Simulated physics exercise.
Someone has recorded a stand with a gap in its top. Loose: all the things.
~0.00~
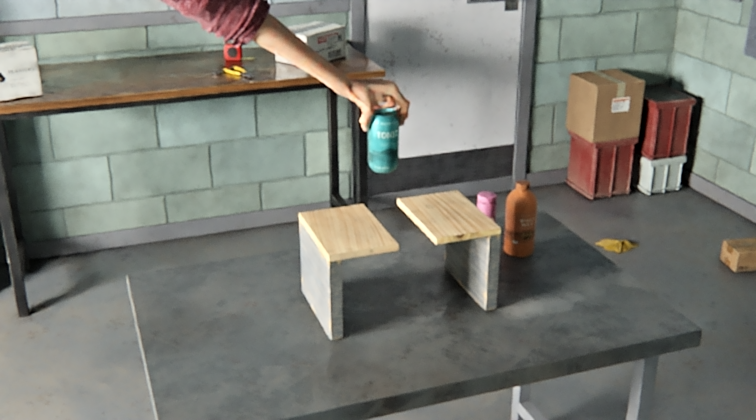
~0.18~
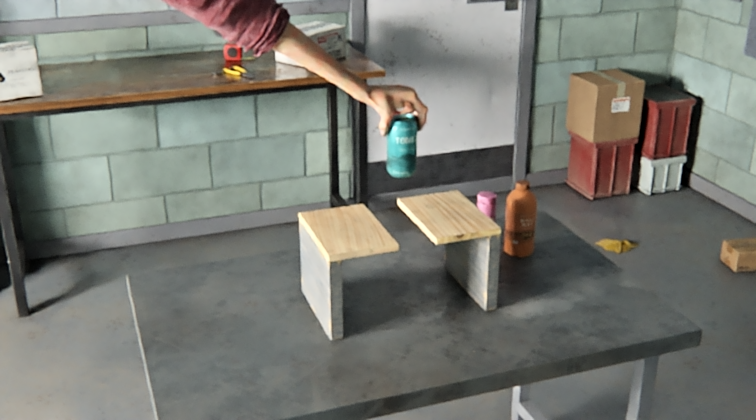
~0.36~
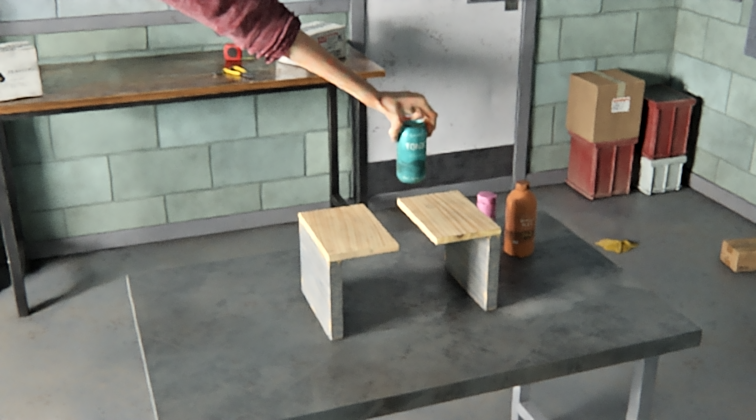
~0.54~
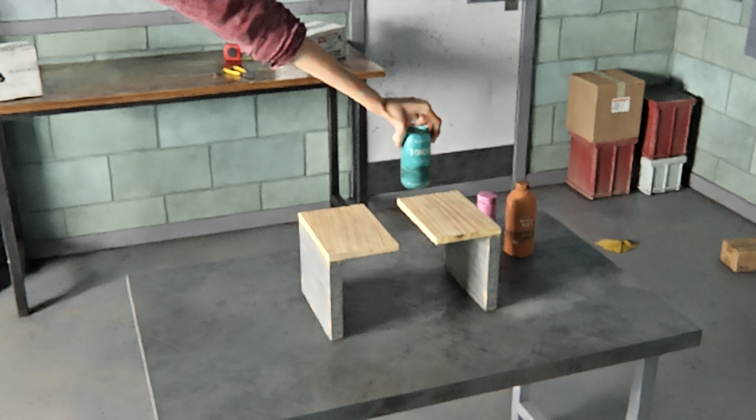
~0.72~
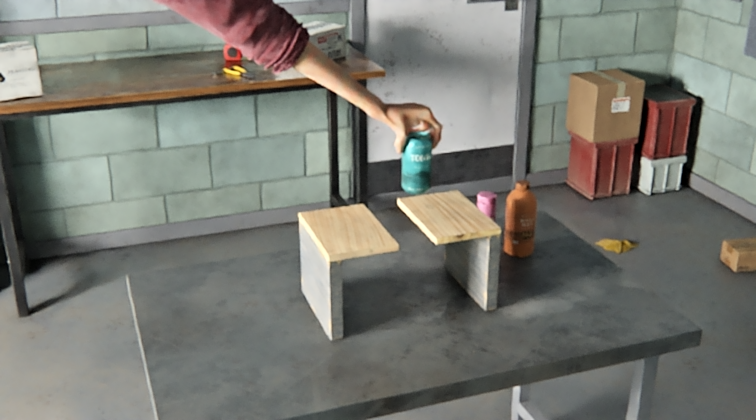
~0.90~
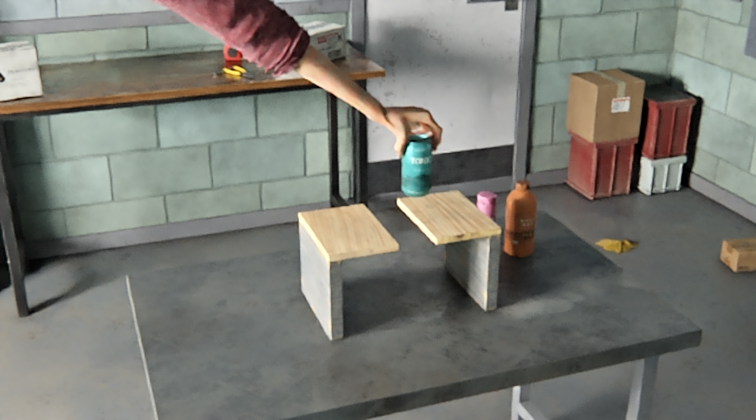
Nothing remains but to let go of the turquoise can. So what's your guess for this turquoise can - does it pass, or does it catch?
My guess is that it catches.
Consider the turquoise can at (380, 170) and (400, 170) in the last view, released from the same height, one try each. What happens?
Held; passes.
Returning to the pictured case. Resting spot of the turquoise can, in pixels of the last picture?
Looks like it settles somewhere around (417, 191).
After 1.22 s, turquoise can slid about its own width near (417, 191).
After 1.56 s, turquoise can resting near (417, 191).
At rest (1.9 s), moved from the start, turquoise can; the other 2 in place. Seen from the same camera at the end, turquoise can near (417, 191). The can stays on top.
